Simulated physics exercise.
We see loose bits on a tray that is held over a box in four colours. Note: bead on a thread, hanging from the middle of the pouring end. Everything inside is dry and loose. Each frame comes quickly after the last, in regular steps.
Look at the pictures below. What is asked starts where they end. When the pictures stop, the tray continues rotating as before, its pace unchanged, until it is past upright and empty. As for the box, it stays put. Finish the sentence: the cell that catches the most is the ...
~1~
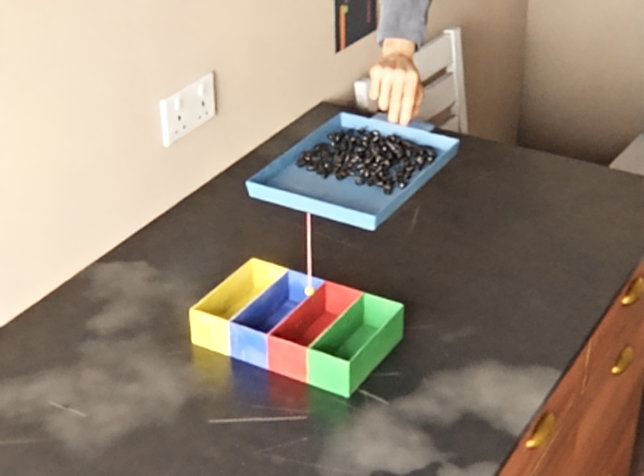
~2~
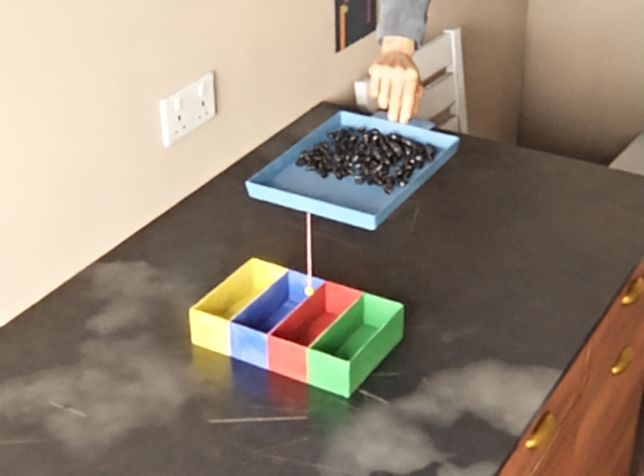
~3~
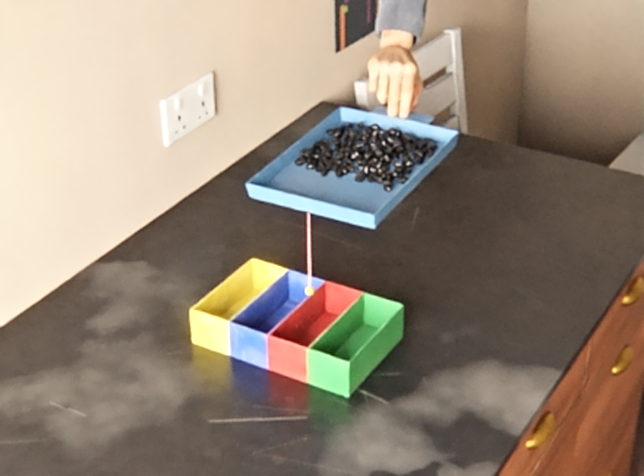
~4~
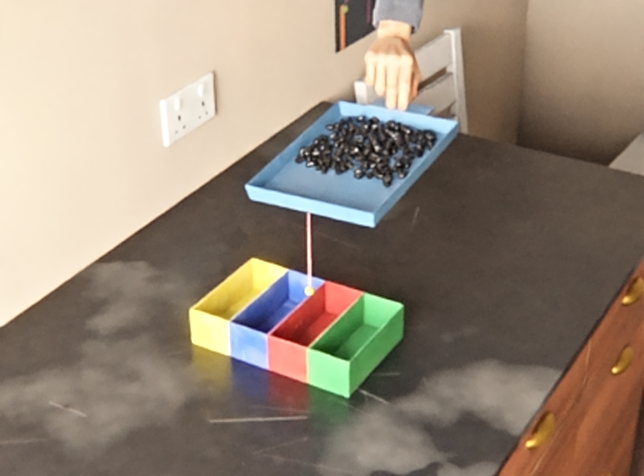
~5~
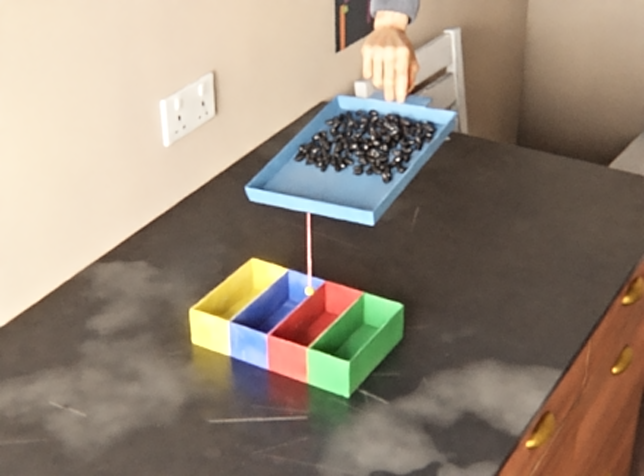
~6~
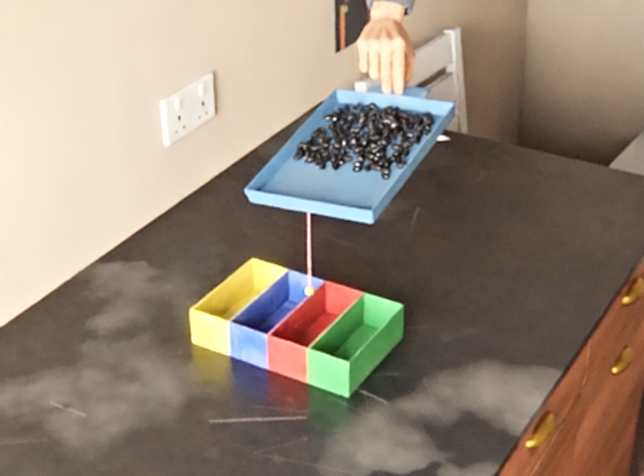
... Yellow cell.
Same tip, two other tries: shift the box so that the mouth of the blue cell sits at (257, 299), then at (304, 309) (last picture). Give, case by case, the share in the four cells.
Around 100 then around 60 per cent.
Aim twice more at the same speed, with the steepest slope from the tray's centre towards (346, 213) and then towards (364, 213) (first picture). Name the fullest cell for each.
In order, it comes out as green and the green one.
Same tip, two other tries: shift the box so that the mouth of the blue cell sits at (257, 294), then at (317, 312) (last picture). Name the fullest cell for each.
Taking the two placings in order, you'd get the blue one and then the yellow cell.
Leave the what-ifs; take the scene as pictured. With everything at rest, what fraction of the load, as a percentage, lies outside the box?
I'd say roughly 0 per cent of the load.
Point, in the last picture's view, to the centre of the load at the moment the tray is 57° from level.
Near (292, 166).
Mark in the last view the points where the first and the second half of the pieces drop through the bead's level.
Roughly at (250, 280) first, and then at (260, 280).
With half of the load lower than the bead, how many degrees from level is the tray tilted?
That happens at around 110°.
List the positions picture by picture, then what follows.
Corners of the pouring end at (250, 181) and (374, 215), level; middle of the load at (368, 156), black beans; bead on its thread at (310, 291); yellow cell at (210, 329); blue cell at (248, 342); red cell at (288, 355); green cell at (328, 369), in the first frame.
Corners of the pouring end at (250, 181) and (374, 215), level; middle of the load at (368, 155), in the second frame.
Corners of the pouring end at (249, 183) and (373, 214), tipped barely, lowest at the left corner; middle of the load at (367, 151), in the third frame.
Corners of the pouring end at (248, 185) and (372, 212), tipped a little, lowest at the left corner; middle of the load at (371, 150), in the fourth frame.
Corners of the pouring end at (248, 187) and (371, 211), tipped a little, lowest at the left corner; middle of the load at (370, 145), in the fifth frame.
Corners of the pouring end at (248, 189) and (370, 210), tipped a little, lowest at the left corner; middle of the load at (365, 136); yellow cell at (210, 329); blue cell at (248, 342); red cell at (288, 355); green cell at (328, 369), in the sixth frame.
Soon after the last picture, tray tipped steeply; nearly all on the tray; a stray few in the blue cell; a stray few falling or outside the box.
A little later, tray tipped right over; nearly all on the tray; a stray few in the blue cell; a stray few falling or outside the box.
Later still, tray tipped past a quarter turn; about two thirds in the yellow cell; about a third in the blue cell; a stray few in the red cell; a small part falling or outside the box.
At rest, tray tipped past a quarter turn; about two thirds in the yellow cell; about a third in the blue cell; a stray few in the red cell; none in the green cell; a small part outside the box.
